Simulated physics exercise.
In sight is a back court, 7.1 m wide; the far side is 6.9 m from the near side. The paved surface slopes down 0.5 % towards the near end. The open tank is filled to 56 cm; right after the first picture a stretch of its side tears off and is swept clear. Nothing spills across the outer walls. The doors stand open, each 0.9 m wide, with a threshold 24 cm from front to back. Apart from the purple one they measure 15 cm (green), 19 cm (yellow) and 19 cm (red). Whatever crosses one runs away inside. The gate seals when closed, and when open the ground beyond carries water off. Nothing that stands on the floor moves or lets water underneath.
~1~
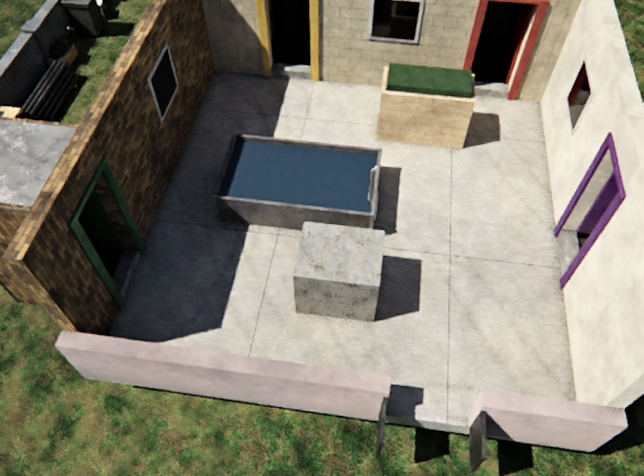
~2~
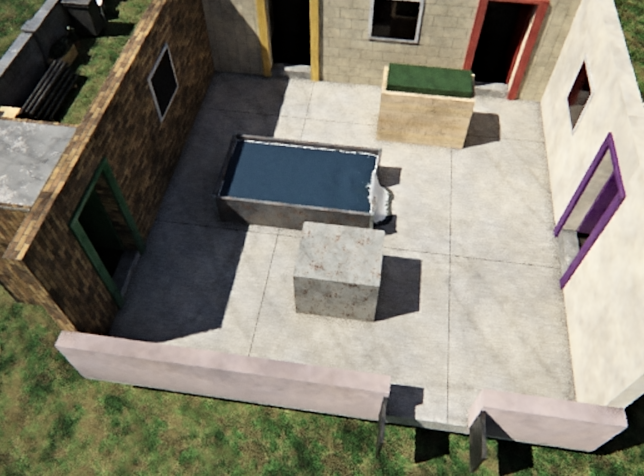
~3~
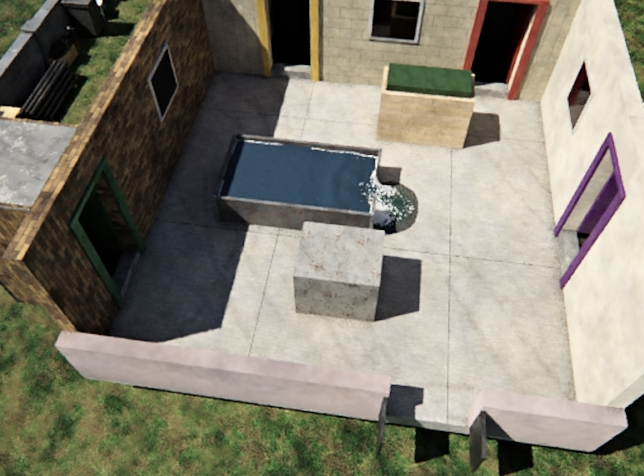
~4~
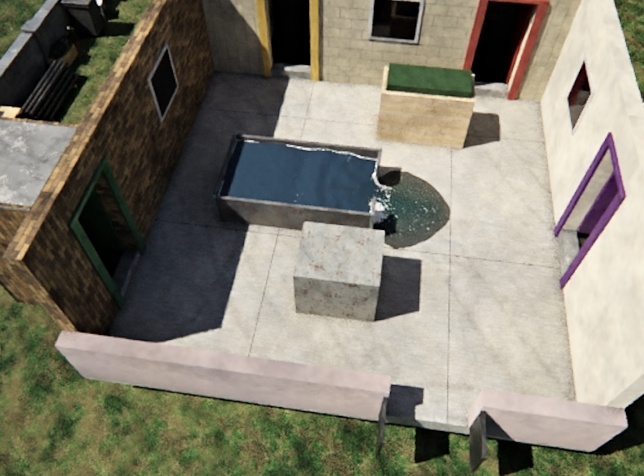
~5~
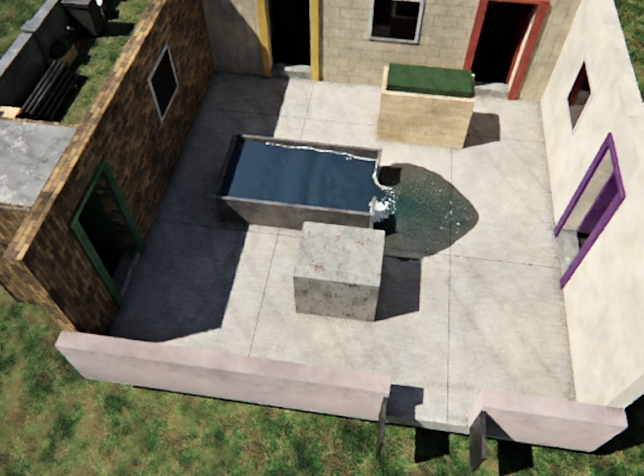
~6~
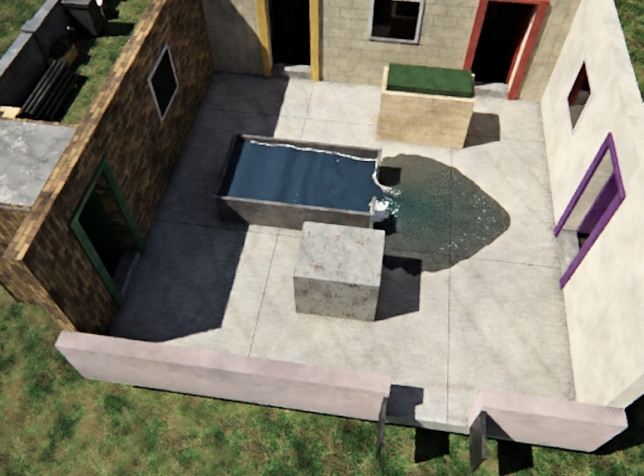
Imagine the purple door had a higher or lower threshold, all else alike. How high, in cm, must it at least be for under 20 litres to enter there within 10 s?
At least 13.5 cm or so.
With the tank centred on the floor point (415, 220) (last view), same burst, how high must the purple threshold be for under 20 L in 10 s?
About 29 cm.
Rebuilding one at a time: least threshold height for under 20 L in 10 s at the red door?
Roughly 7.0 cm at red.
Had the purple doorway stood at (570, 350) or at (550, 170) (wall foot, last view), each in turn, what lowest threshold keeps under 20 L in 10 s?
About 7.5 and 11.5 cm.
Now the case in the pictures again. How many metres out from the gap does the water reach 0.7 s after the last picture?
About 3.4 m.
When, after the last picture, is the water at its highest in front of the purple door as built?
At about 1.8 s.
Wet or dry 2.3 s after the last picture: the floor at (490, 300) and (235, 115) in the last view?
In turn: Wet, dry.
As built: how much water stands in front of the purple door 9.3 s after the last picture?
About 7.5 cm.
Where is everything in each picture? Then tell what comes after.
Still water, 56 cm deep, in the open tank at (300, 175); the purple door at (582, 223) is dry, in the first picture.
Water pours out at (373, 196) and has run 0.3 m, to (385, 220); about 8 cm deep outside, 56 cm at the back, in the second picture.
The gap is at (373, 197), the front 0.8 m out at (413, 213); the back of the open tank holds 56 cm, in the third picture.
The gap is at (373, 197), the front 1.3 m out at (443, 219); the back of the open tank holds 56 cm, in the fourth picture.
Water pours out at (373, 197) and has run 1.8 m, to (474, 217); about 4 cm deep outside, 56 cm at the back, in the fifth picture.
The front is at (504, 223), 2.4 m from the gap at (373, 197); 3.7 m2 of floor is wet, 56 cm left at the back; 1.1 m in a straight line remain to the purple door at (582, 223), in the sixth picture.
Then, 0.7 s after the last picture water covers 20 % of the floor, deepest (32 cm) near (381, 204); 10 cm at the purple door, 0 litres in over its 26 cm threshold.
Then, 2.3 s after the last picture water covers 30 % of the floor, deepest (22 cm) near (381, 204); 18 cm at the purple door, 0 litres in over its 26 cm threshold.
Then, 9.3 s after the last picture water covers 85 % of the floor, deepest (10 cm) near (381, 204); 7 cm at the purple door, 0 litres in over its 26 cm threshold.
At the purple door as built, the water peaked near 20 cm, 1.7 s after the last picture.
With a threshold of 11.5 cm, 40 litres would have come in within the 10 s; with 15.5 cm, 8 litres. So under 20 litres takes about 13.5 cm.
